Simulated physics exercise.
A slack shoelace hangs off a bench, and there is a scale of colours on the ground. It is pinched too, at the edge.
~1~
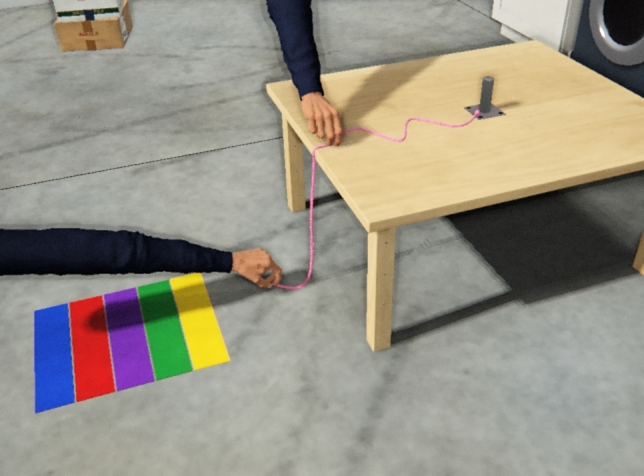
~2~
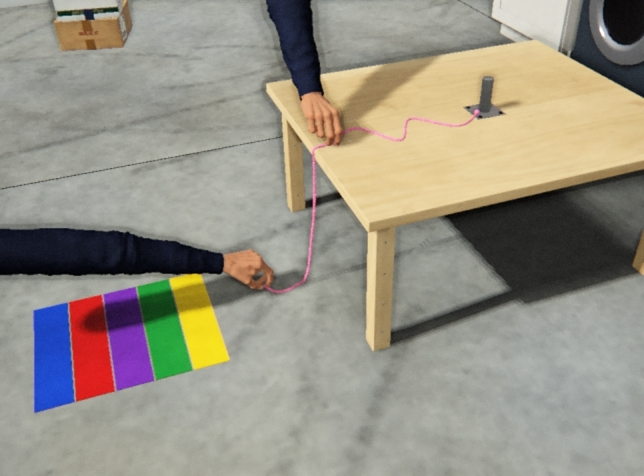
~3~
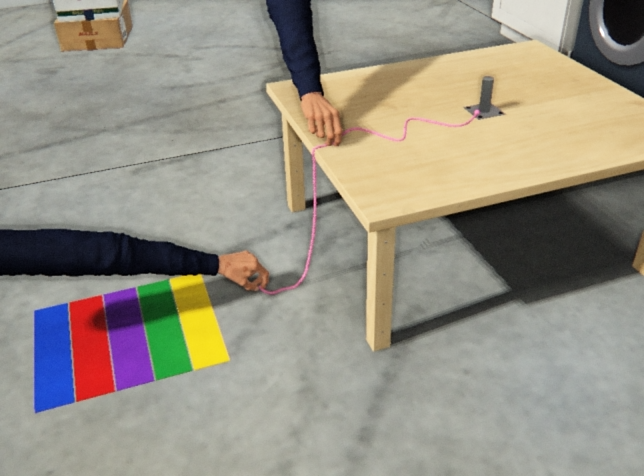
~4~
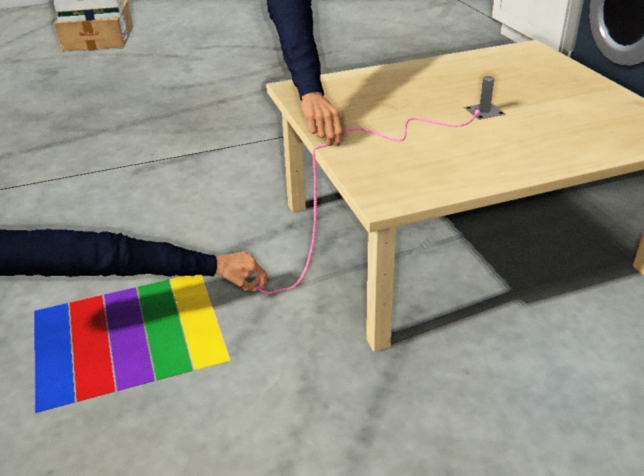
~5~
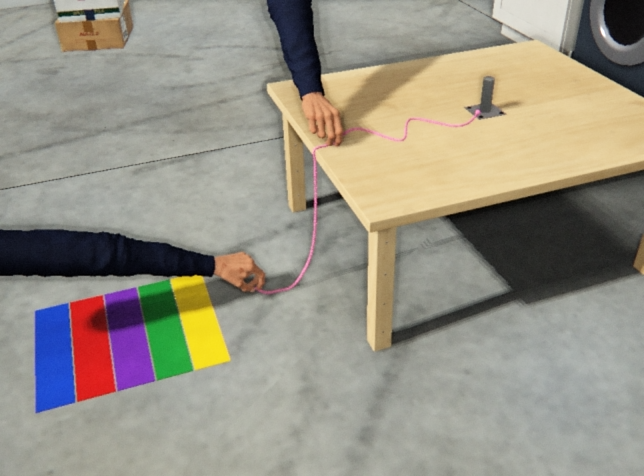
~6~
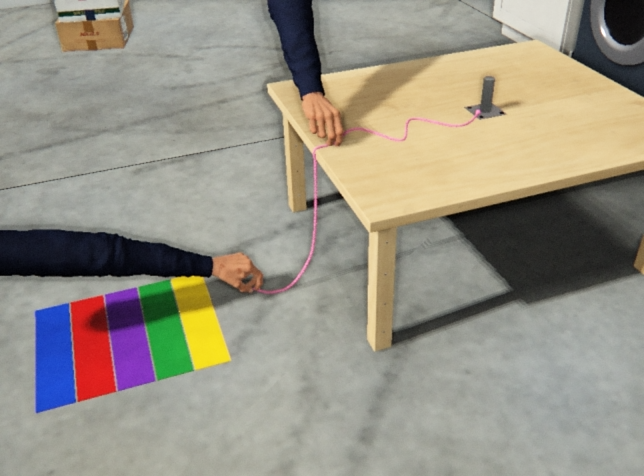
A hand holding the end of a slack pink shoelace drifted slightly left near the yellow stripe of a colour scale on the ground, while another hand kept it pinched at the bench's edge.
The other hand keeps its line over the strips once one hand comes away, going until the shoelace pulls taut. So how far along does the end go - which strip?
Along to the red strip.
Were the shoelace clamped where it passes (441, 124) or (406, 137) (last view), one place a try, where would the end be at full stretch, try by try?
Per try (px, approx.): (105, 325); (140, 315).
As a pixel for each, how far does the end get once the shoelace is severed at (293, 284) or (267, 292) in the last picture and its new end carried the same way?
Roughly at (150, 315) the first time and at (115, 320) the second.
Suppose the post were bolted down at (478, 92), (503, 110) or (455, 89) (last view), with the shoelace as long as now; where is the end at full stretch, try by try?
Somewhere near (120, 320), (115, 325) and (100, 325), in that order.
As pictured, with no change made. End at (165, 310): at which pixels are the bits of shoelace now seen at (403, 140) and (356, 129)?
Well, the first one sits at (355, 137), and the second one sits at (312, 159).
Early on, end near (164, 310); over green.
Midway, end near (119, 321); over purple.
At the end of the slack, end near (92, 328); over red. The red one.
